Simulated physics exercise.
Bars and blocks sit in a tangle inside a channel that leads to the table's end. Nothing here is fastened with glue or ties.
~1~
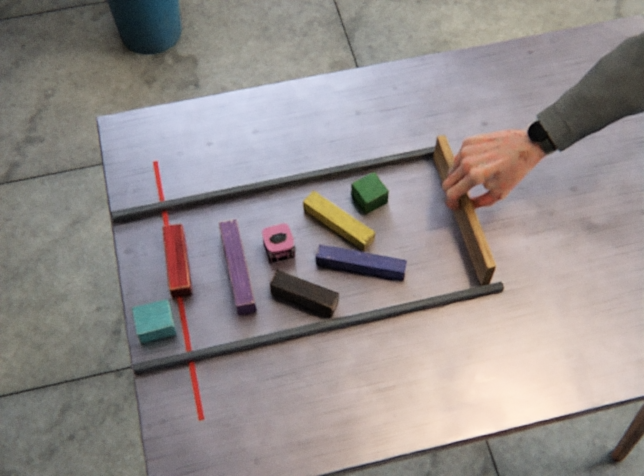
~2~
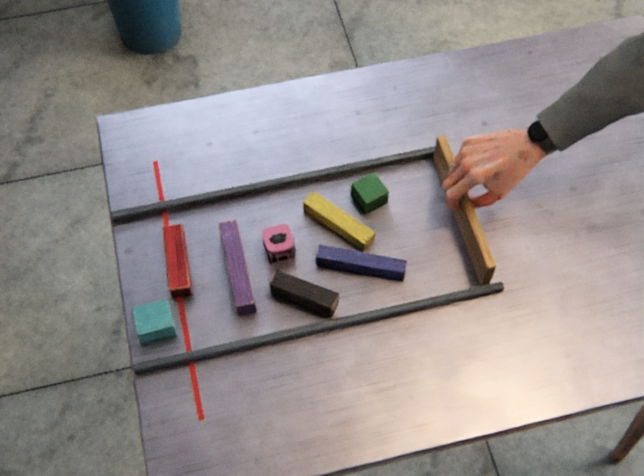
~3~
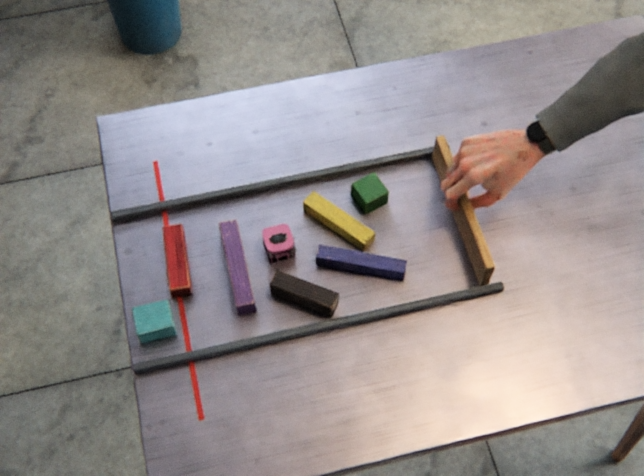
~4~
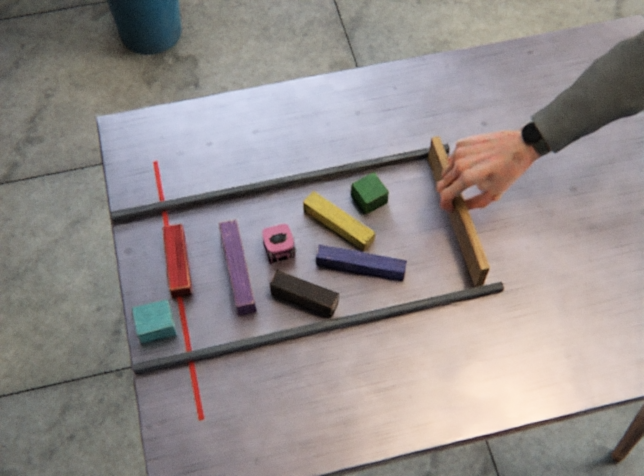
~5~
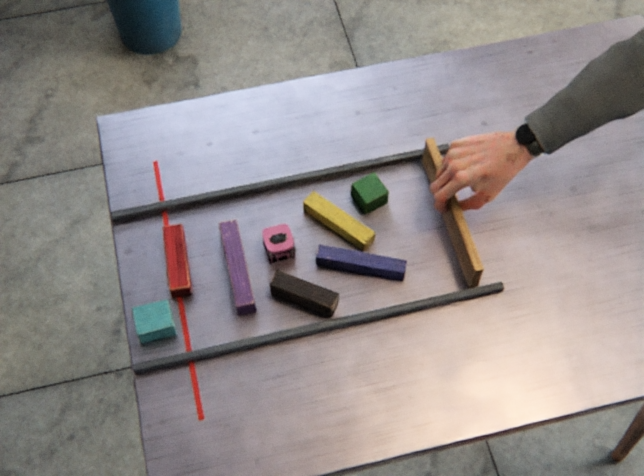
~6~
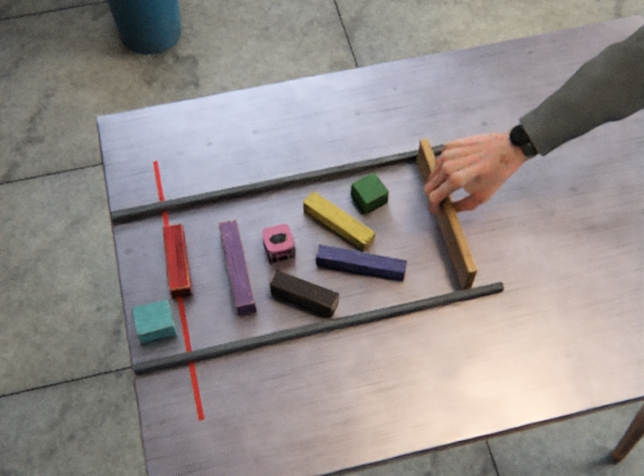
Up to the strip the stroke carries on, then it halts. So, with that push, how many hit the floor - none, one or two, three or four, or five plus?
I predict the tally of drops will be above two but under five.
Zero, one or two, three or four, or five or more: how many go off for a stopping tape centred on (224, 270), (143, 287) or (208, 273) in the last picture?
The falls would be not one; five or more; just one or two.
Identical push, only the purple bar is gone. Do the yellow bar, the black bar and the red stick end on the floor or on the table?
Result - yellow bar: Up; black bar: Up; red stick: Gone.
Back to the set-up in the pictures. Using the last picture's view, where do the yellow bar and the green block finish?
Answer: First (145, 266), after that (154, 233).
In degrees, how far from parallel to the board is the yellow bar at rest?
The angle is some 30°.
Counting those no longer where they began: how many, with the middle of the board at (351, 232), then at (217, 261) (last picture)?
4 by the first point, 8 by the second.
Soon after, none off yet; turquoise block at rest near (154, 321); red stick at rest near (177, 260); purple bar at rest near (236, 267).
At rest, the number that fall off is three or four; fallen, pink case, purple bar, red stick and turquoise block.
